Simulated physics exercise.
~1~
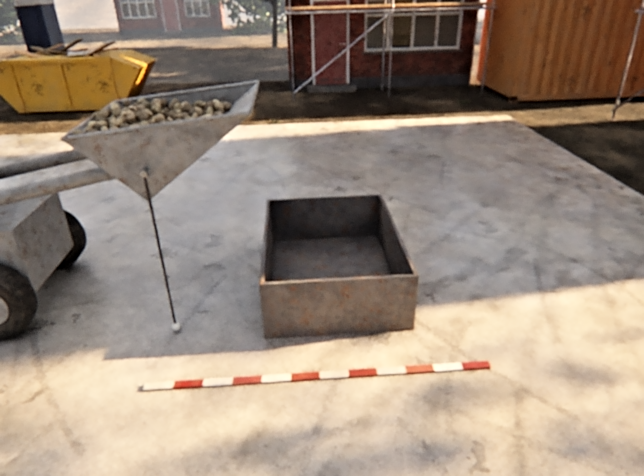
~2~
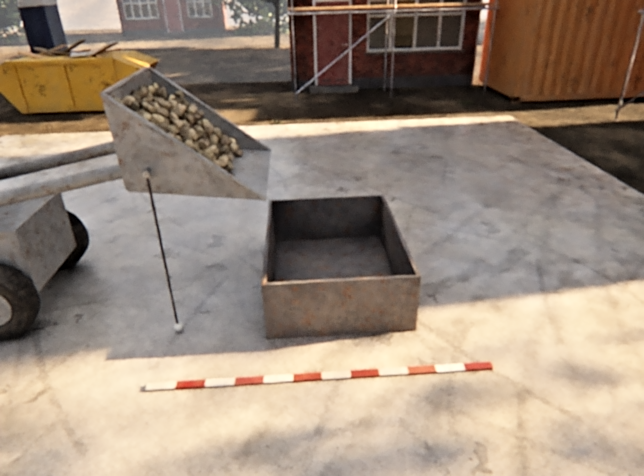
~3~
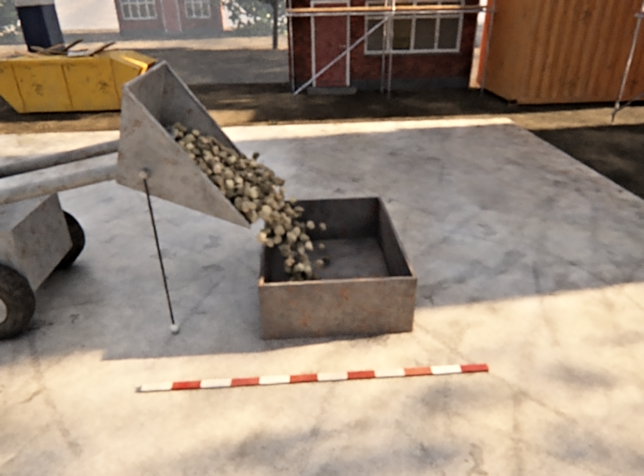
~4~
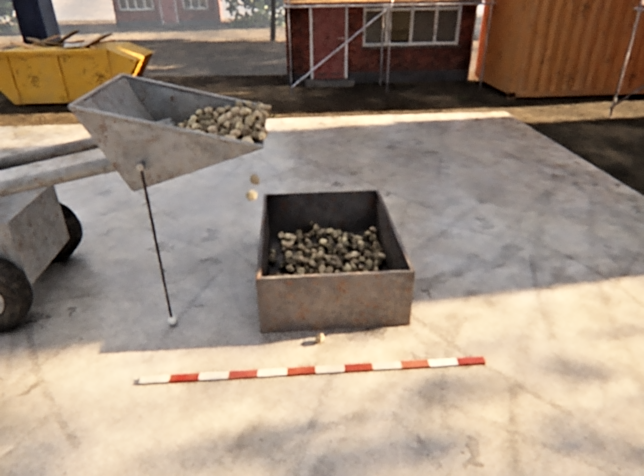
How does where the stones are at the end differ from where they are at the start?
At the start the stones are all in the raised bucket on the left. At the end many of them lie lower and further right in the open bin, while the others remain in the bucket, apart from a few stray pieces.
